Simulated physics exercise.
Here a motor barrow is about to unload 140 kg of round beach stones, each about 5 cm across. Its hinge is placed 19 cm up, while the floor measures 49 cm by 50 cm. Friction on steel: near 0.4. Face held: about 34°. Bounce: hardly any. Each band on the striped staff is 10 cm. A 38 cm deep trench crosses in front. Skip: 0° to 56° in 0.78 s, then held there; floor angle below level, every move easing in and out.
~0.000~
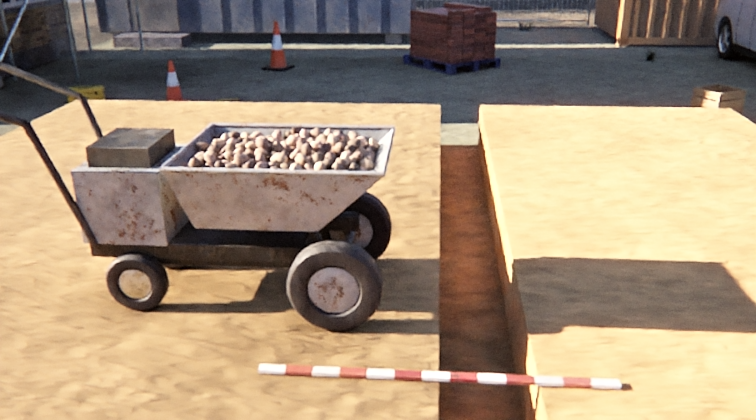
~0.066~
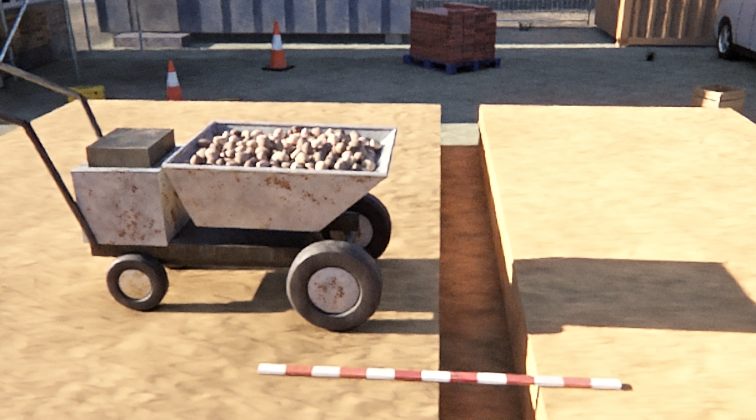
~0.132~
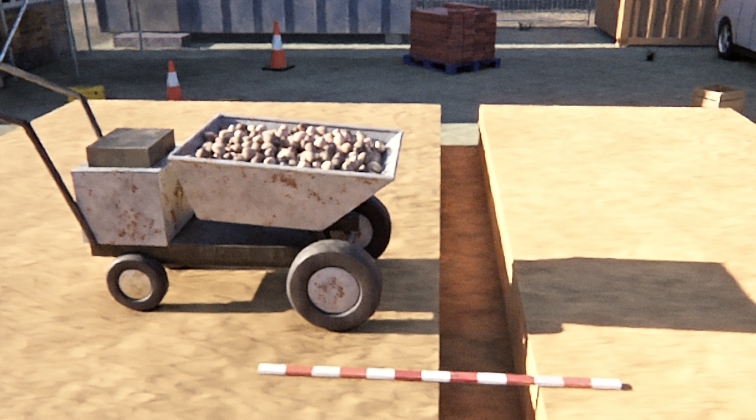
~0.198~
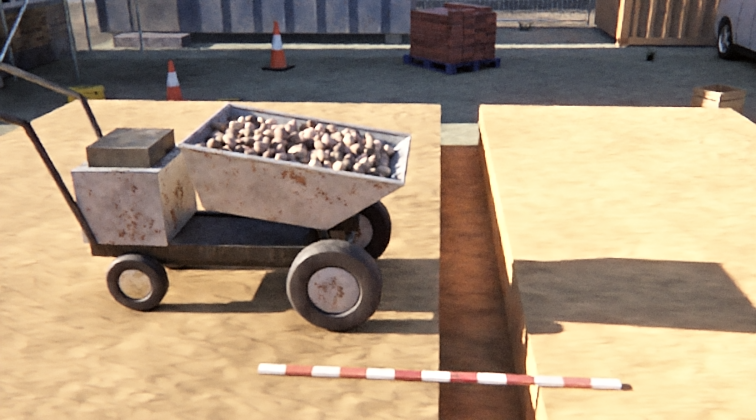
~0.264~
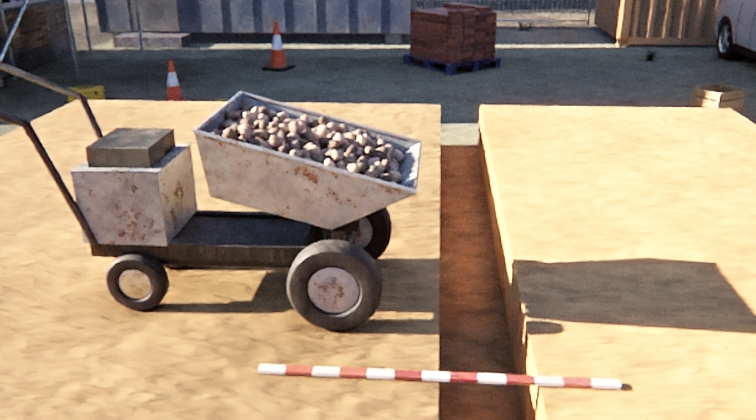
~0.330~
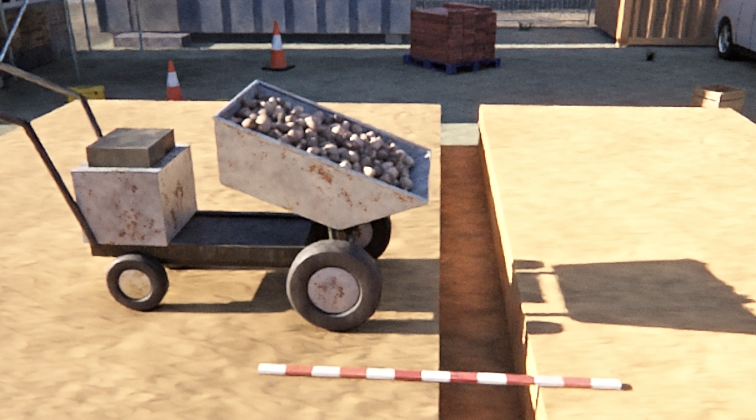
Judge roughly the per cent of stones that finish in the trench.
An estimated 62 per cent finish in the trench.
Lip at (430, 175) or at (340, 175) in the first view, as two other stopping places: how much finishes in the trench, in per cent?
I'd expect some 30 per cent, then some 95.
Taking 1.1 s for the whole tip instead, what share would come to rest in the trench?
In that case some 70 per cent.
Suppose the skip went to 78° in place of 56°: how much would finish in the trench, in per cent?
Close to 75 per cent then.
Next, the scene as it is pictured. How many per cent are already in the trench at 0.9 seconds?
By that moment, roughly 20 per cent of the load.
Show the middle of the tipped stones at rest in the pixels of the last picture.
Roughly (504, 349), I'd say.
After 0.6 s the floor is at 47°; 100 % in the skip; the foremost stones are at (451, 211).
After 0.9 s the floor is at 56°; 81 % in the skip, 18 % in the trench, 1 % past the trench; the foremost stones are at (533, 287).
After 1.2 s the floor is at 56°; 38 % in the skip, 28 % in the trench, 34 % past the trench; the foremost stones are at (668, 306).
After 3.2 s the floor is at 56°; 0 % in the skip, 62 % in the trench, 38 % past the trench; the foremost stones are past the picture's edge.
